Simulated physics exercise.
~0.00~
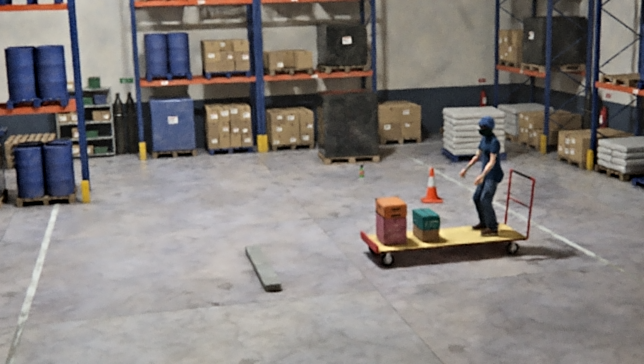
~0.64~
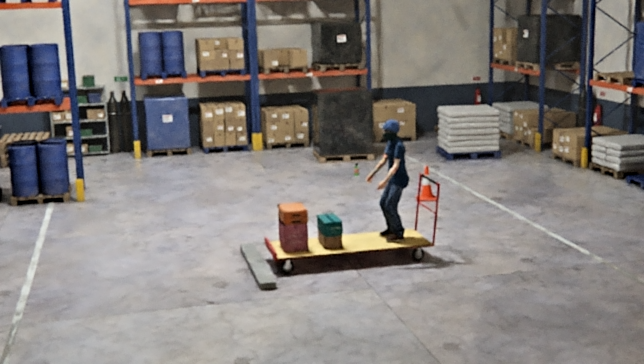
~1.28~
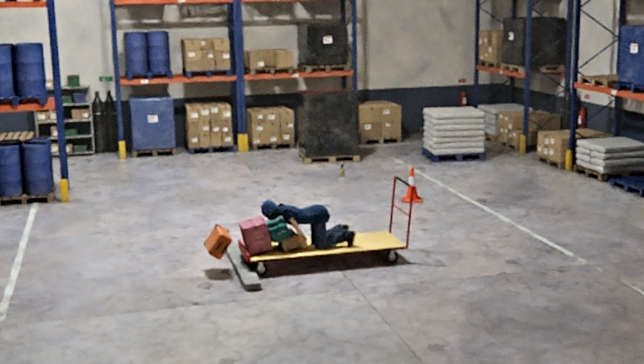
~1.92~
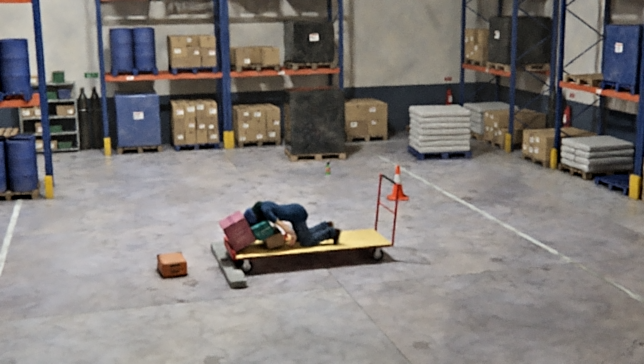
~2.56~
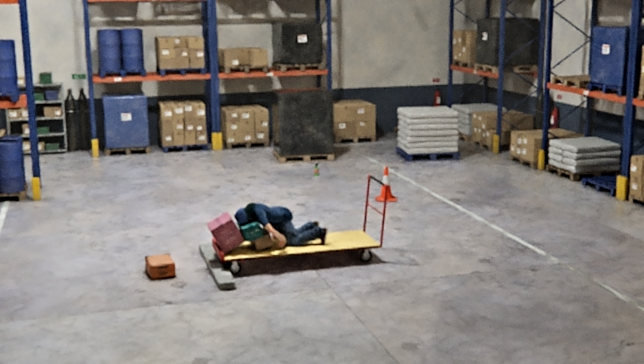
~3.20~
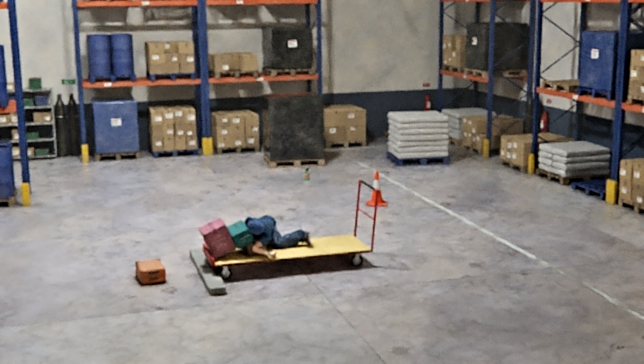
Person riding a yellow trolley left into a kerb, toppling onto the stacked boxes as the orange one tumbles to the floor.
